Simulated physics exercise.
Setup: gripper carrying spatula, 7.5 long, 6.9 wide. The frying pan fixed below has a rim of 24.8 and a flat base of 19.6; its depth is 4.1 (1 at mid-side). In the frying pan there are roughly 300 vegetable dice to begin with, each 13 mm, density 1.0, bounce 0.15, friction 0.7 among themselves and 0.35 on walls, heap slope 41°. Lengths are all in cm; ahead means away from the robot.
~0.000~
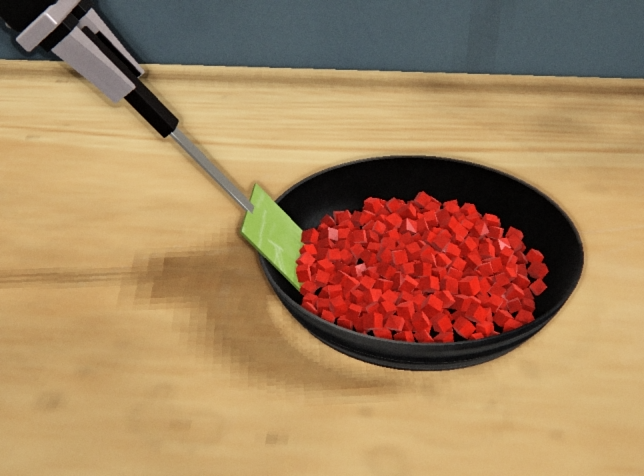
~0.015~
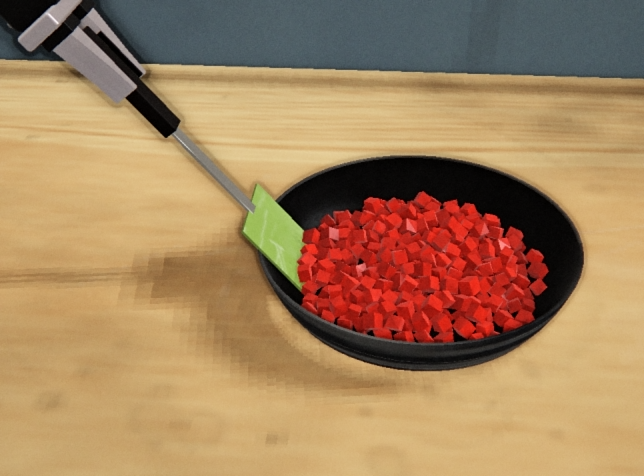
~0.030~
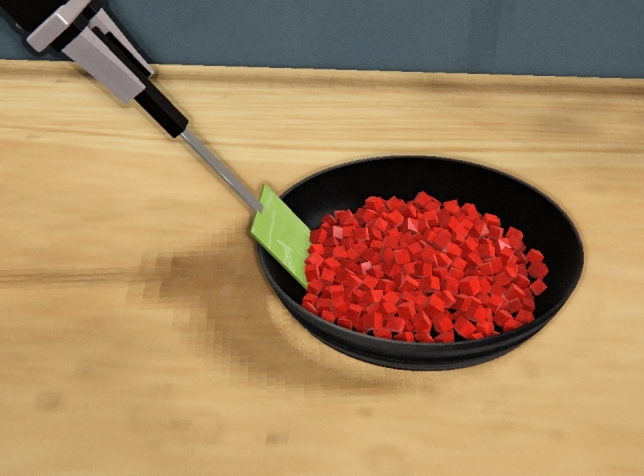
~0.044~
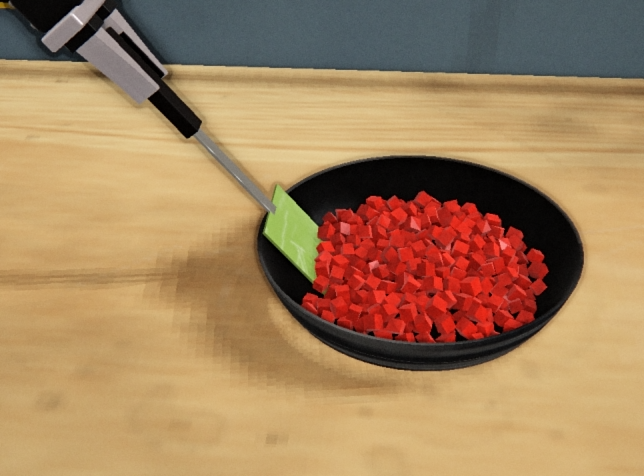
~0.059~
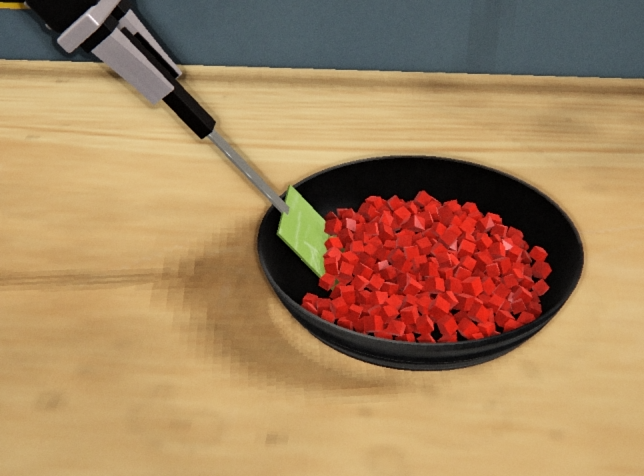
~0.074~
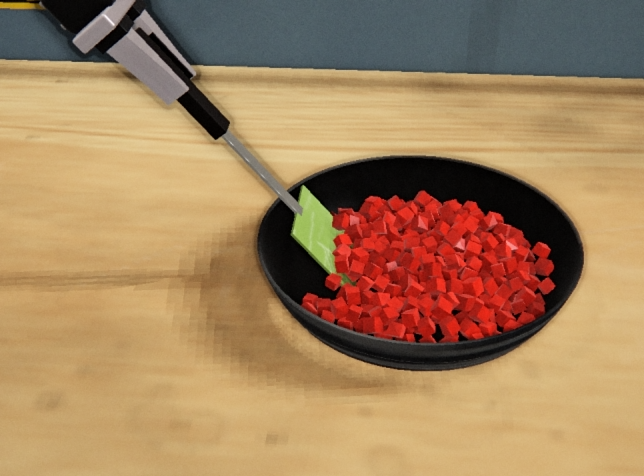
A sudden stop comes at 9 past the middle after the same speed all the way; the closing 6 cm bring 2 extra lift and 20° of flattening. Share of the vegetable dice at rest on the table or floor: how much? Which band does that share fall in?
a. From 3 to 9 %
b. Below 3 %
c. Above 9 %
From 3 to 9 % (a).
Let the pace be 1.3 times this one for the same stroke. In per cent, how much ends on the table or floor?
Estimate: Close to 15 %.
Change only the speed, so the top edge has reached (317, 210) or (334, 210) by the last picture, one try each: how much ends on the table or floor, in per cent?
Estimates: Near 15 %, near 20 %.
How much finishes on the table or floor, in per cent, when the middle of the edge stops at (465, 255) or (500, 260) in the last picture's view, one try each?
Roughly 0 and 5 per cent.
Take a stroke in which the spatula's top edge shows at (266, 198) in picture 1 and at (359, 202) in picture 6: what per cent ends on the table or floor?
I'd put it at roughly 25 per cent.
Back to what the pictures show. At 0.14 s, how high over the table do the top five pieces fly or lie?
I'd say close to 5 cm on average.
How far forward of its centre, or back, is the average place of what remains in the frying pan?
Ahead of centre, roughly 4.5 centimetres.
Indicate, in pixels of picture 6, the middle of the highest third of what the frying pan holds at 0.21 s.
The middle lies somewhere about (488, 244).
By 0.14 s, sloping 51°, highest piece 6 above the table; 304 in the frying pan.
By 0.21 s, sloping 44°, highest piece 7 above the table; 304 in the frying pan.
By 0.45 s, sloping 31°, highest piece 6 above the table; 287 in the frying pan, 16 on the table or floor, 1 on the blade or in flight.
By 1.50 s, sloping 31°, highest piece 6 above the table; 286 in the frying pan, 18 on the table or floor.
Final count, 286 in the frying pan, 18 on the table or floor. That is 6 % on the table or floor.
